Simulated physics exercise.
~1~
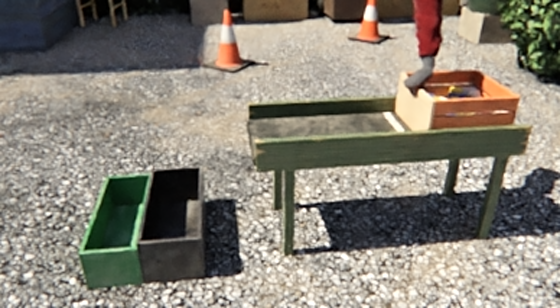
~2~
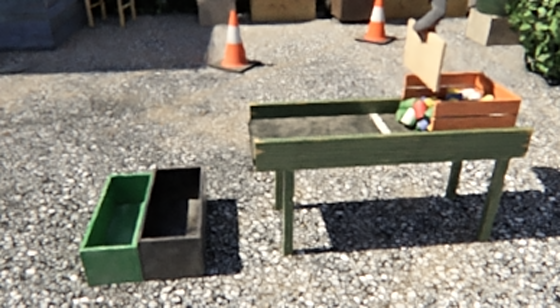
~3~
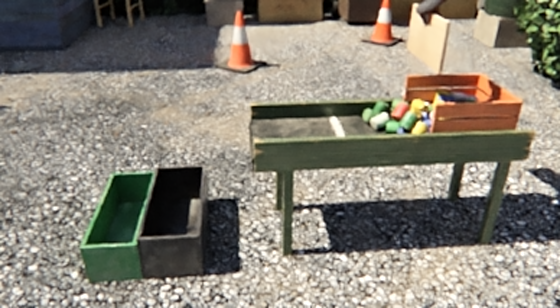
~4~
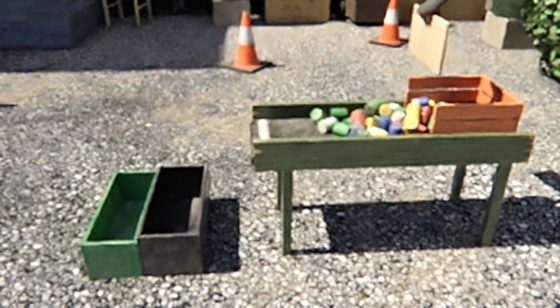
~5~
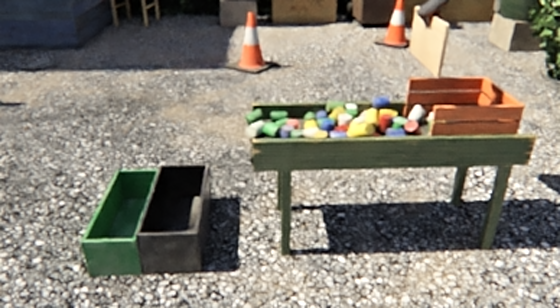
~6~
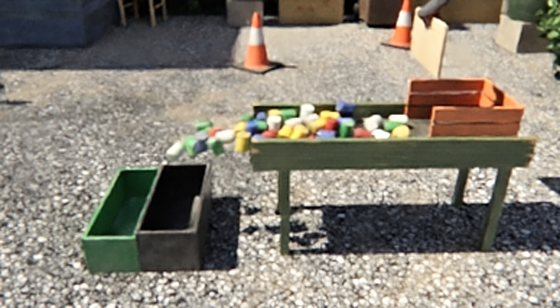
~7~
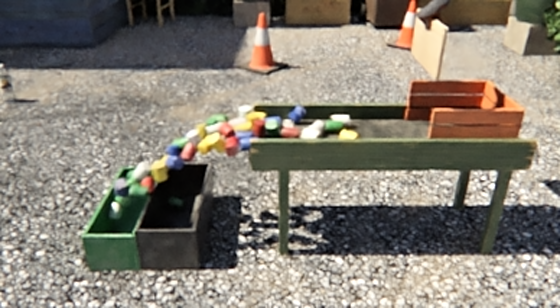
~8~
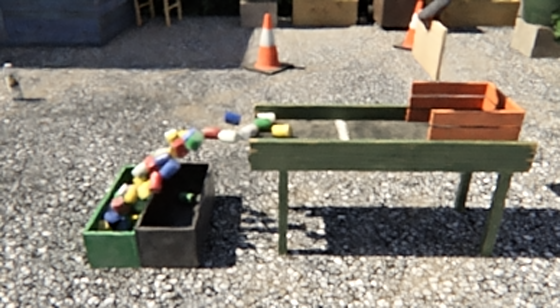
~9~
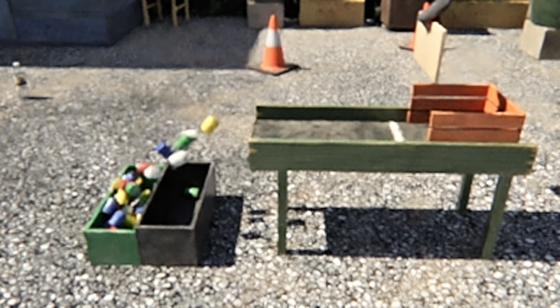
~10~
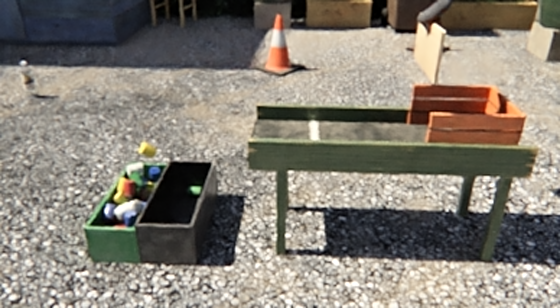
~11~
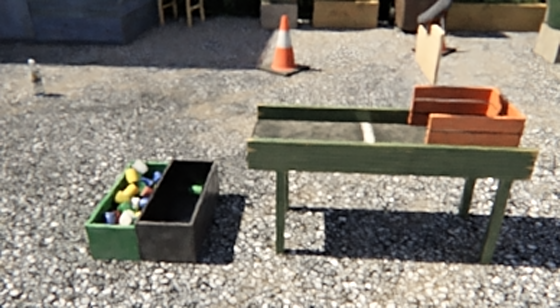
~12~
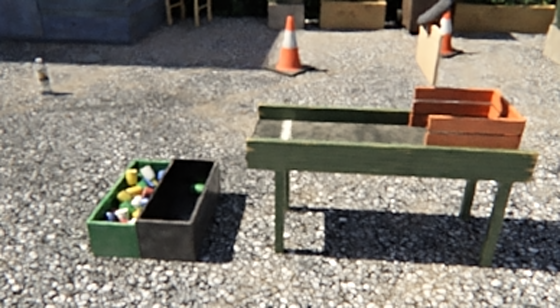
Gloved hand lifting a gate from an orange crate, colourful jars riding a belt left and tumbling mostly into a green tote.
